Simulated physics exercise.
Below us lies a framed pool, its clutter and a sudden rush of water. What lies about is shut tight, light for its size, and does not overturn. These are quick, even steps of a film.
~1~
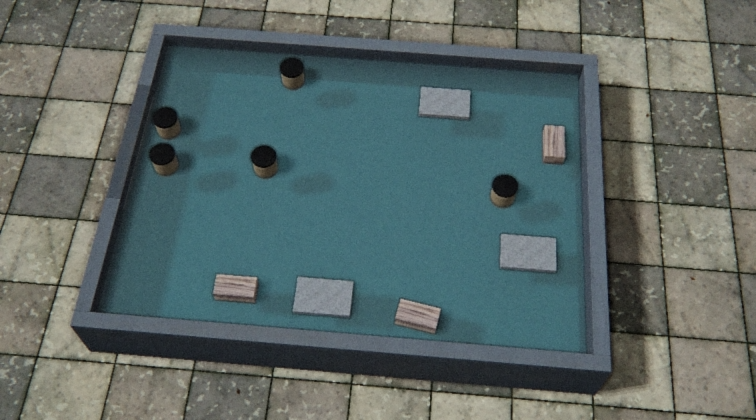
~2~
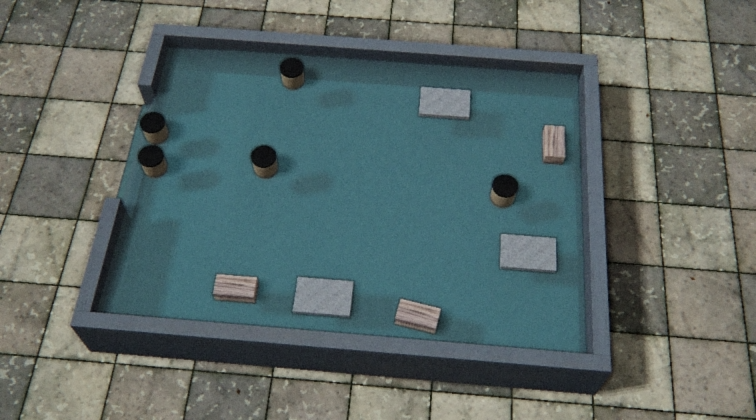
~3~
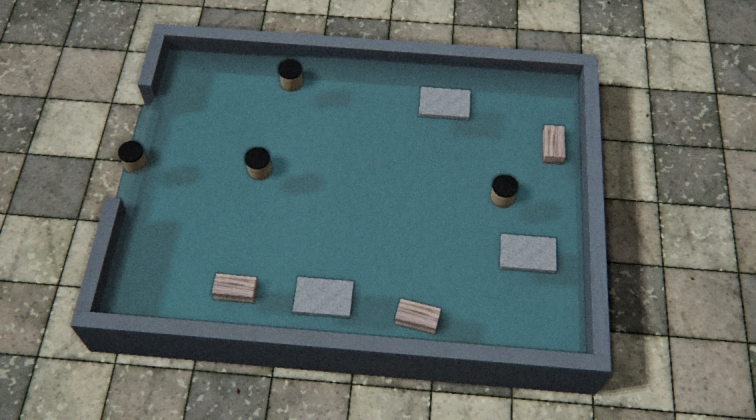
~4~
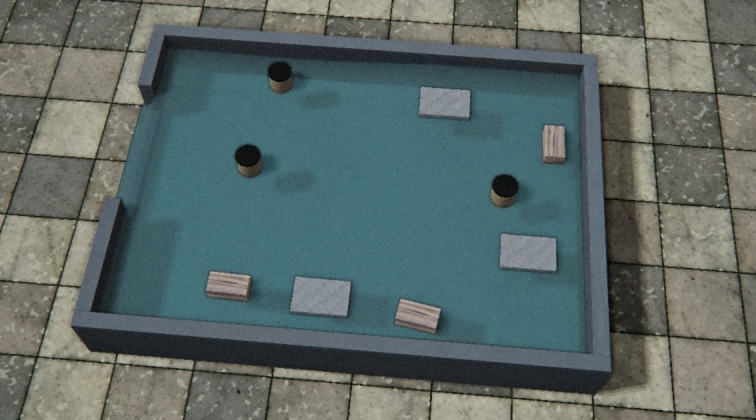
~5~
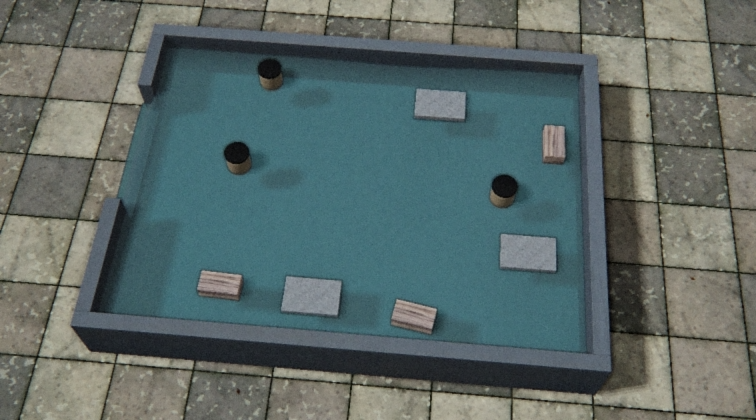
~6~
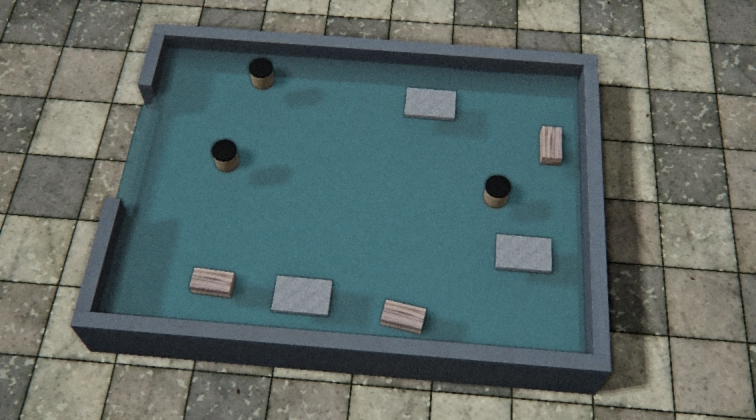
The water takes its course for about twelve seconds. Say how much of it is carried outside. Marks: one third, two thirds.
It is from one to two thirds.
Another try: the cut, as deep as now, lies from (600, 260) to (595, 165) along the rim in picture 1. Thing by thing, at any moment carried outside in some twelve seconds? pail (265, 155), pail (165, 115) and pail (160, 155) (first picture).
In that order: Kept in, left behind, no.
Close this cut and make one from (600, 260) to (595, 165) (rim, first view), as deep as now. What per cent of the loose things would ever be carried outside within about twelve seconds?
About 30 per cent.
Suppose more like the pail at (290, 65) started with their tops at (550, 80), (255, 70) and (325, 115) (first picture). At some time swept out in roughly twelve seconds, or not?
In turn: Kept in, carried outside, out.
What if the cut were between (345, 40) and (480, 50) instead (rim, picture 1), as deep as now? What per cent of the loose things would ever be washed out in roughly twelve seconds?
Some 30 per cent.
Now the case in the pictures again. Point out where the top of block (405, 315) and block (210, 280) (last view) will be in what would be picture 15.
Around (377, 314) and (176, 260).
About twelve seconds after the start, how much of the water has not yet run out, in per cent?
Roughly 62 per cent.
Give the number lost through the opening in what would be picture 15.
I count 3.
A moment on, 2 of 11 are out; 9 afloat.
Next, 3 of 11 are out; 8 afloat.
Later, 4 of 11 are out; 7 afloat.
In the end, 4 of 11 are out; 7 afloat.
